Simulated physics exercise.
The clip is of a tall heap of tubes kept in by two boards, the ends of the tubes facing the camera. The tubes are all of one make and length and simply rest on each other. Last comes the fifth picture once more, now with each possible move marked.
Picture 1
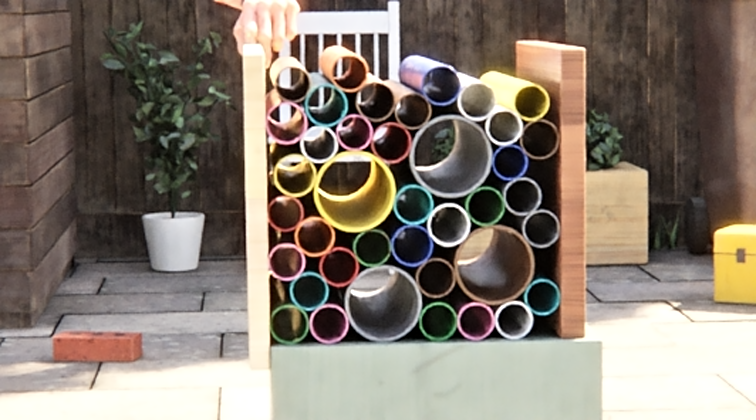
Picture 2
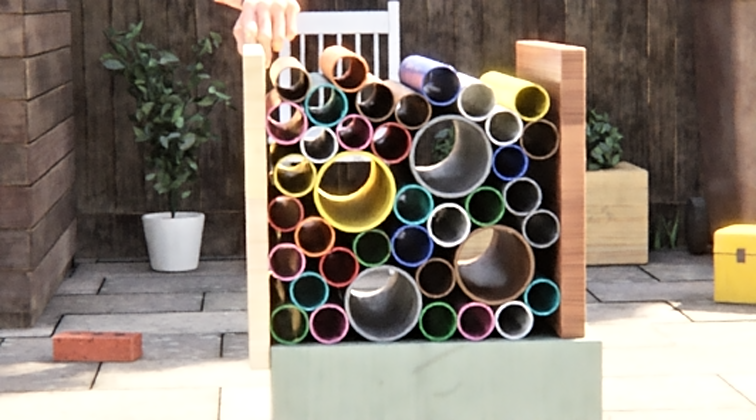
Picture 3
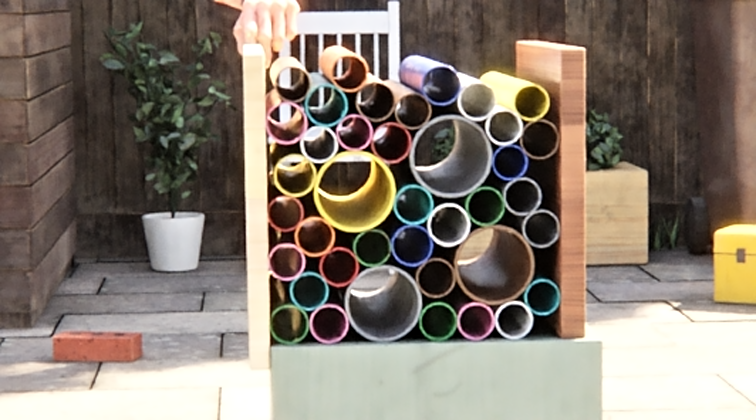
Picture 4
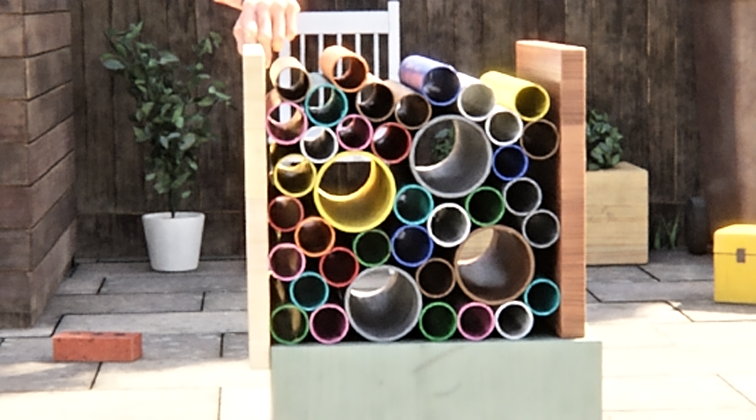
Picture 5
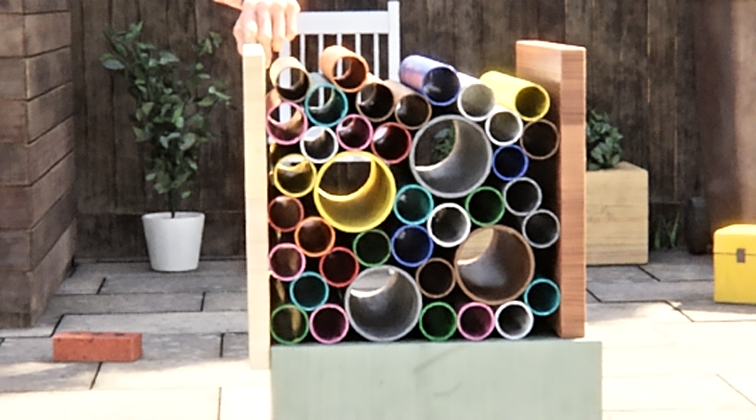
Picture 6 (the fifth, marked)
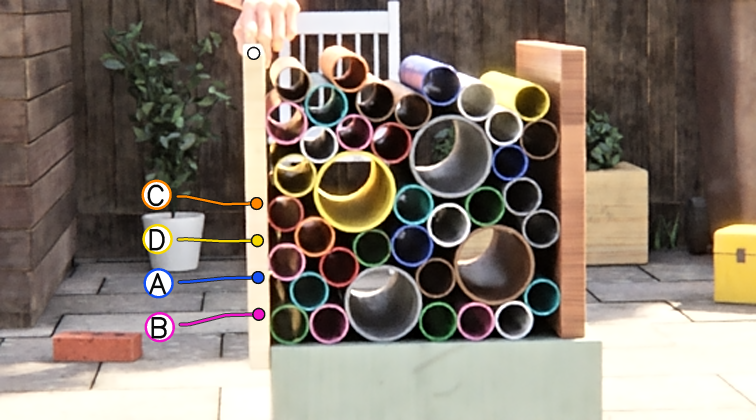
On a paved patio by a wooden fence, a hand rested on top of the left board beside a tall heap of colourful tubes stacked between two boards, and nothing visibly moved.
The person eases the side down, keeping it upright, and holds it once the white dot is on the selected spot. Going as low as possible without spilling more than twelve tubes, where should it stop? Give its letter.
Slide it to A.
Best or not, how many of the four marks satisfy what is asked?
The number is three.
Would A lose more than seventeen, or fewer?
Fewer than seventeen.
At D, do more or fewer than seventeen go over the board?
Fewer than seventeen.
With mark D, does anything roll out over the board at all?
Yes.
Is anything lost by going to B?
Yes.
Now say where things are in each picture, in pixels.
In the first frame, a blue tube (510, 162); a white tube (504, 127); a white tube (477, 101).
In the second frame, a white tube (477, 101); side board (256, 193).
In the third frame, a green tube (289, 324).
In the fourth frame, a pink tube (286, 262); a yellow tube (355, 191).
In the fifth frame, a grey tube (451, 156); a blue tube (510, 162); a white tube (504, 127).
On the marked copy, A at (258, 277); B at (259, 314); C at (257, 204); D at (257, 240); the white dot at (254, 53).
Following A. Soon after the start, top of the board (266, 150).
Later, top of the board (268, 256).
In the end, top of the board (269, 276), about nine out over the board.
As for the rest, B more than twelve out over the board; C about five out over the board; D about seven out over the board.
